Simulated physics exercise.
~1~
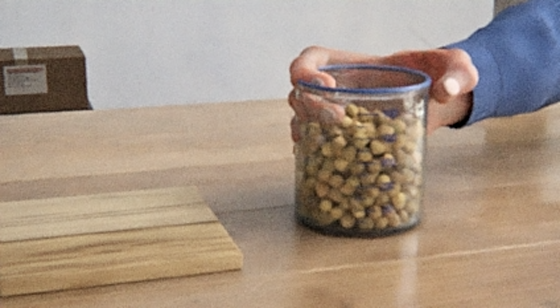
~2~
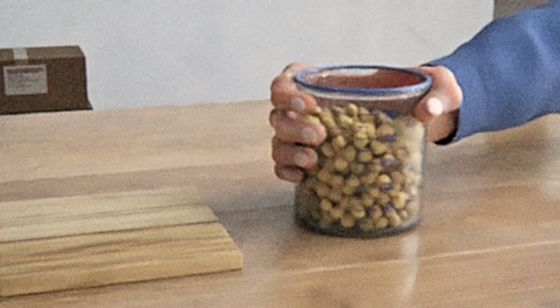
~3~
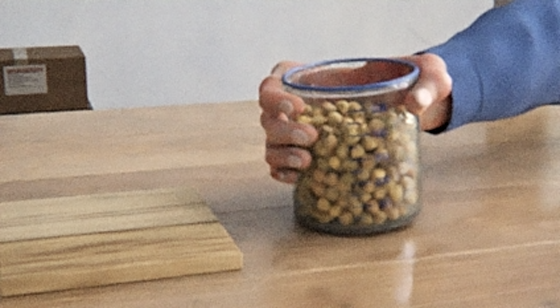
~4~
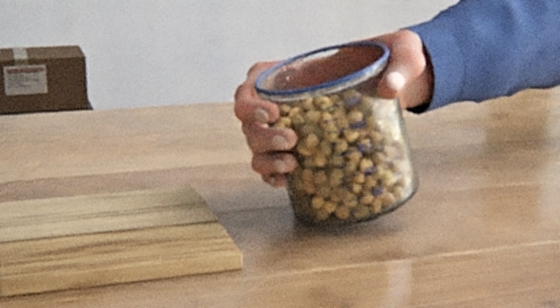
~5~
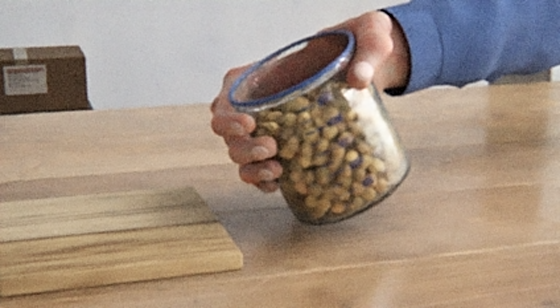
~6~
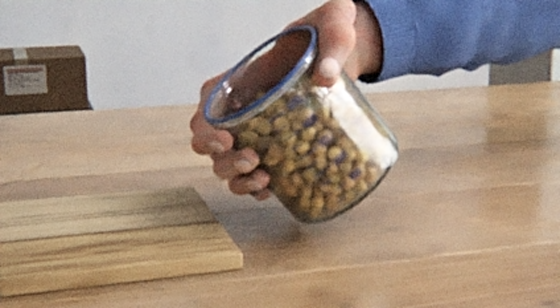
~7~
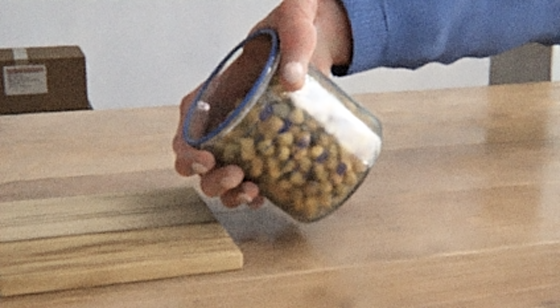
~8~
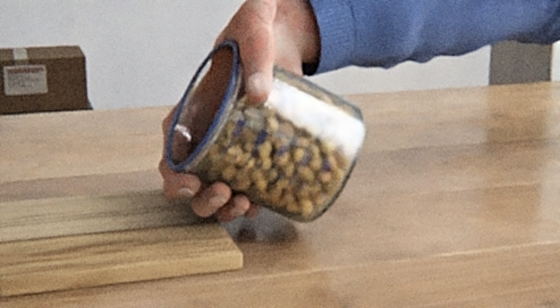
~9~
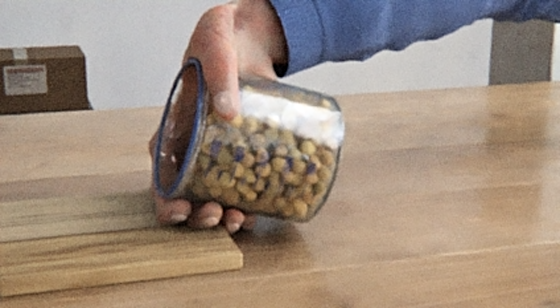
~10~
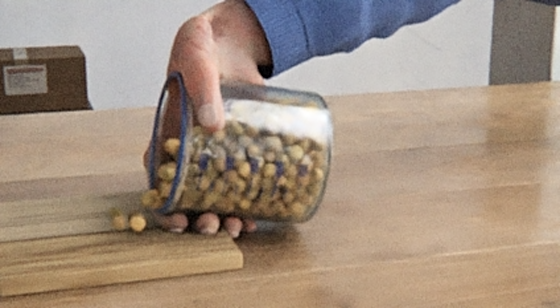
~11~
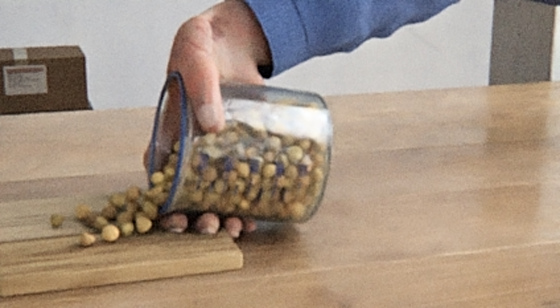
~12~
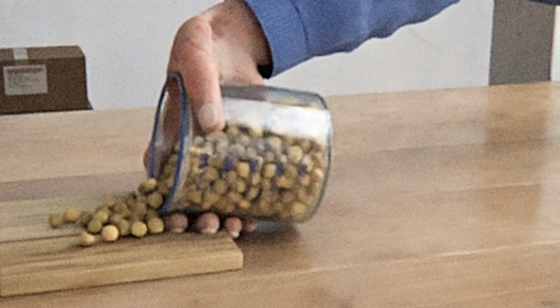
In the video, a hand in a blue sleeve grips an open, see-through beaker of dried chickpeas, lifts it, and tips it leftward until it rests on its side against a wooden block, where a small part of the chickpeas tumbles out onto the wood while most stay inside.
